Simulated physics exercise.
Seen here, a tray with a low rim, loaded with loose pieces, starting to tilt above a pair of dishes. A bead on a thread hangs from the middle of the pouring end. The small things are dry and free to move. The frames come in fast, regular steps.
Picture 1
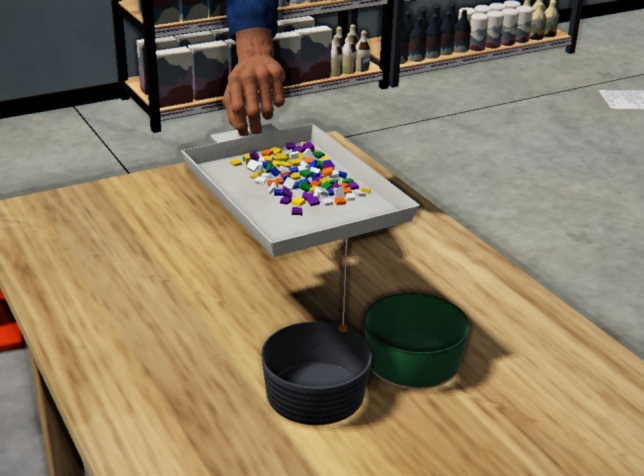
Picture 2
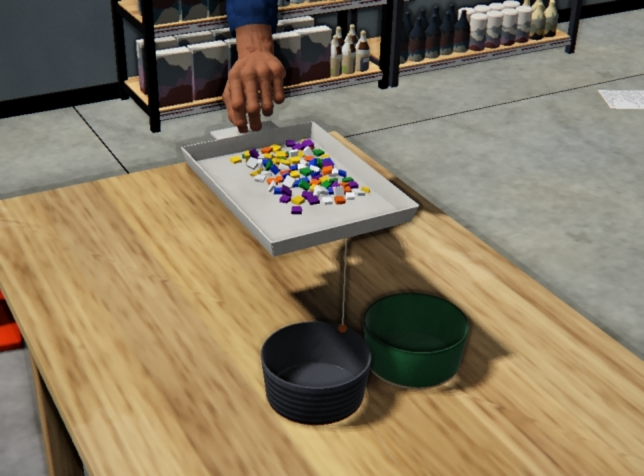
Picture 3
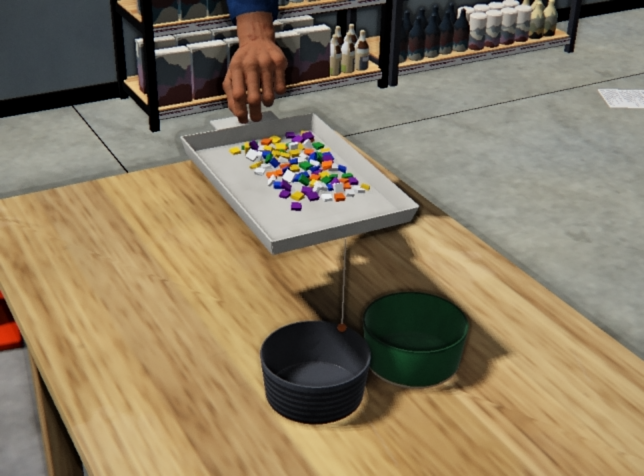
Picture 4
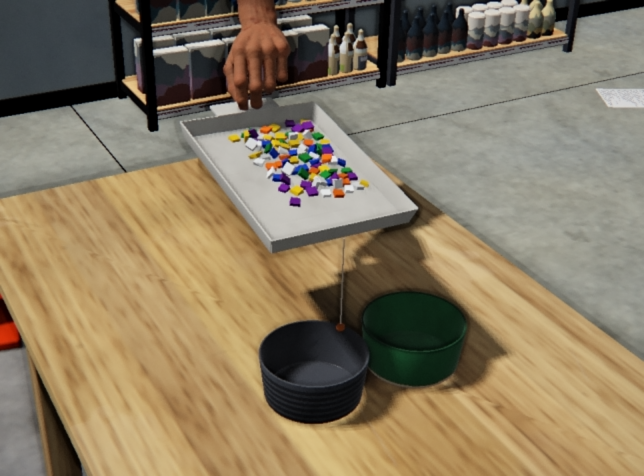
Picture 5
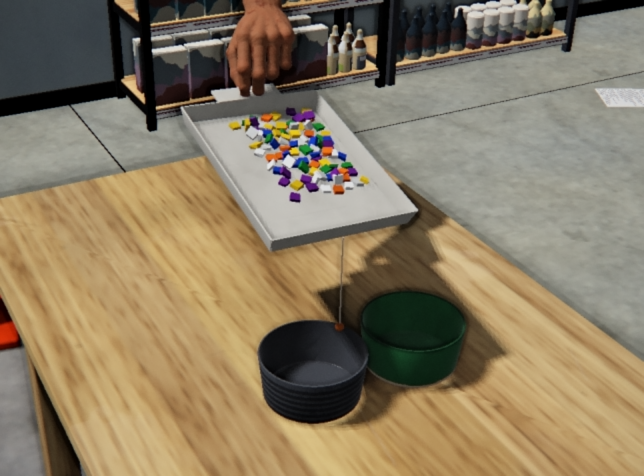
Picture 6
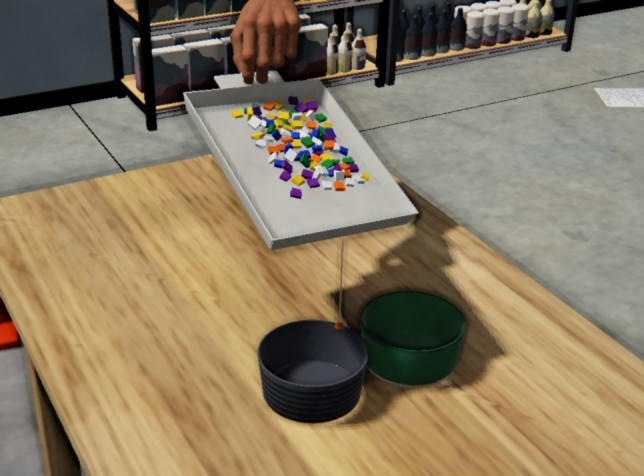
The clip shows a hand at the far end of a pale, low-rimmed tray of colourful mosaic tiles, above a black dish and a green dish; the tray gradually tilts, its far end rising, while a thread hangs below.
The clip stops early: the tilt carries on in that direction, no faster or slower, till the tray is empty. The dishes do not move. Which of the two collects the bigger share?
The right-hand one ends fuller.
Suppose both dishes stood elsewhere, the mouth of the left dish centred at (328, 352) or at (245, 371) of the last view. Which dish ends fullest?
The first try: The right dish. The second: The dish on the right.
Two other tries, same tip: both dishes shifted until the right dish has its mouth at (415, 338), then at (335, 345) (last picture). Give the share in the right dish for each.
Roughly 90 per cent, and 20 per cent.
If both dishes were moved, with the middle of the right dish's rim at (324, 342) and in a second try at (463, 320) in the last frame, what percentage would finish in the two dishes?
Near 10 % and 80 %.
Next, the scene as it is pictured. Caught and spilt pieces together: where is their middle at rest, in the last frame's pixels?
At about (407, 370).
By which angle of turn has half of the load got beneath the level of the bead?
At some 115 degrees.
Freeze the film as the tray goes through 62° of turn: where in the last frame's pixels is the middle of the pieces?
Near (380, 214).
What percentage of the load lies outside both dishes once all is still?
Roughly 20 in a hundred.
Soon, tray tipped steeply; nearly all on the tray; a small part in the air.
A while on, tray tipped past a quarter turn; about two thirds on the tray; about a quarter in the right dish; a small part outside both; a stray few in the air.
Towards the end, tray tipped past a quarter turn; a small part in the left dish; most in the right dish; about a quarter outside both.
Finally, tray tipped past a quarter turn; a small part in the left dish; most in the right dish; about a quarter outside both.
